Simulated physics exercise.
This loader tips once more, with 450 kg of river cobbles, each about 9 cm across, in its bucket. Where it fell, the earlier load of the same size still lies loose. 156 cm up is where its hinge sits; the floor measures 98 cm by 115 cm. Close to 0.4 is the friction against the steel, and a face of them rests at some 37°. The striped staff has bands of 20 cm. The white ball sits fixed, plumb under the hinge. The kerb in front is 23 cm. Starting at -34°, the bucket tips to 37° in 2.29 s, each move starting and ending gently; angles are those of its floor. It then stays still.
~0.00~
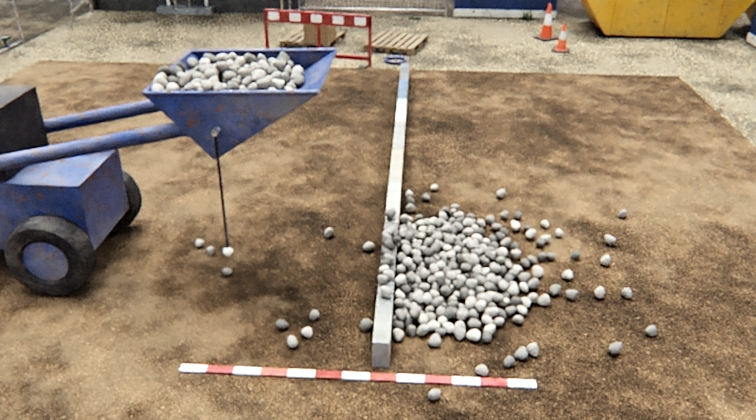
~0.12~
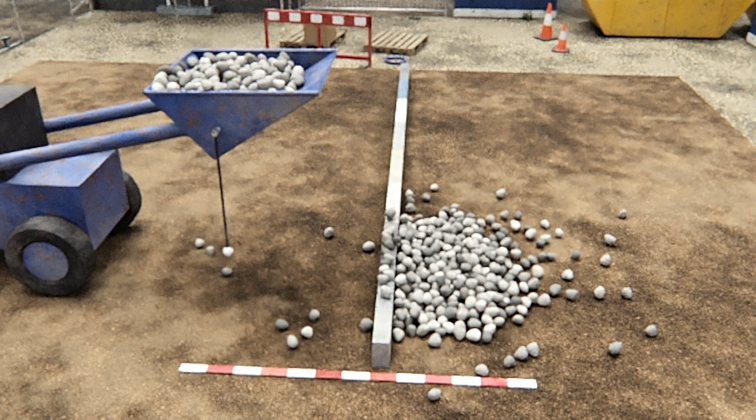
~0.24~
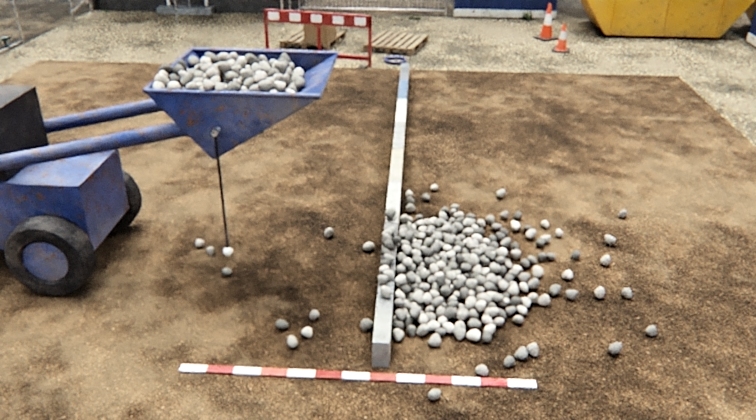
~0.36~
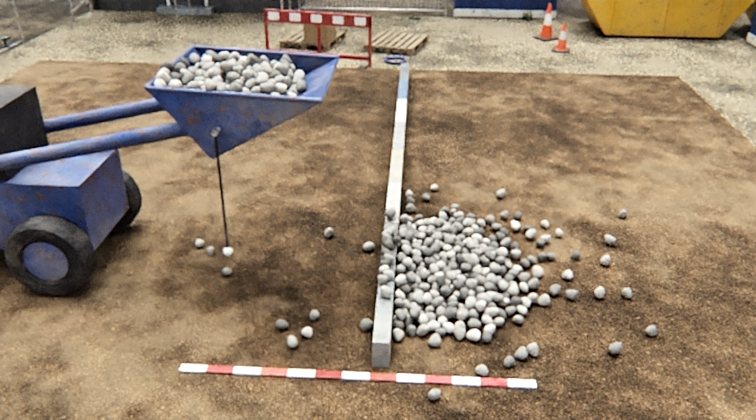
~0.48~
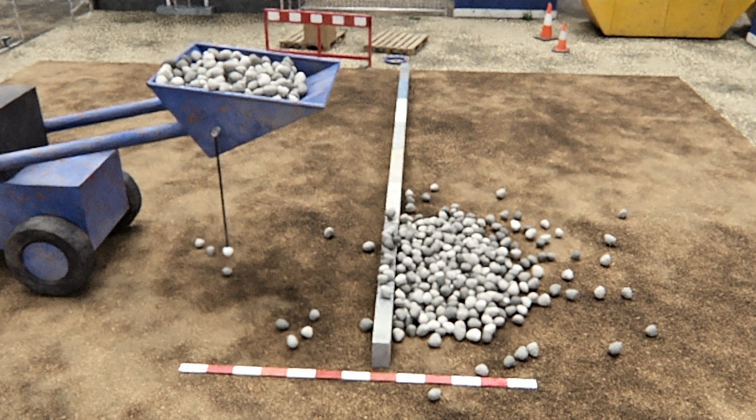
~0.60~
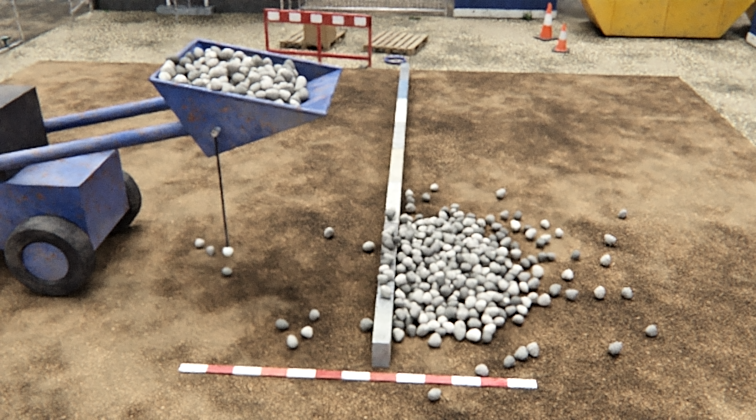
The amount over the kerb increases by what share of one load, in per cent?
By about 13 per cent of a load.
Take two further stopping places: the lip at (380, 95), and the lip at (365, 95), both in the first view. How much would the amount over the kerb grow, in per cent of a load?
Around 85 percent, then around 60 percent.
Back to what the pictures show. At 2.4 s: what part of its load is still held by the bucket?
Close to 20 in a hundred.
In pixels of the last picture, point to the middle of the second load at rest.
Middle: Approx. (358, 258) px.
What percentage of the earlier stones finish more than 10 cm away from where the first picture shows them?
I'd say roughly 0 per cent of them.
After 1.7 s the floor is at 26°; in per cent of one load, 94 in the bucket, 12 on this side of the kerb, 95 over the kerb; the foremost stones are at (613, 275).
After 2.4 s the floor is at 37°; in per cent of one load, 21 in the bucket, 83 on this side of the kerb, 97 over the kerb; the foremost stones are at (613, 275).
After 2.7 s the floor is at 37°; in per cent of one load, 1 in the bucket, 96 on this side of the kerb, 104 over the kerb; the foremost stones are at (613, 275).
After 5.5 s the floor is at 37°; in per cent of one load, 0 in the bucket, 93 on this side of the kerb, 108 over the kerb; the foremost stones are at (613, 275). Net gain over the kerb, 13.
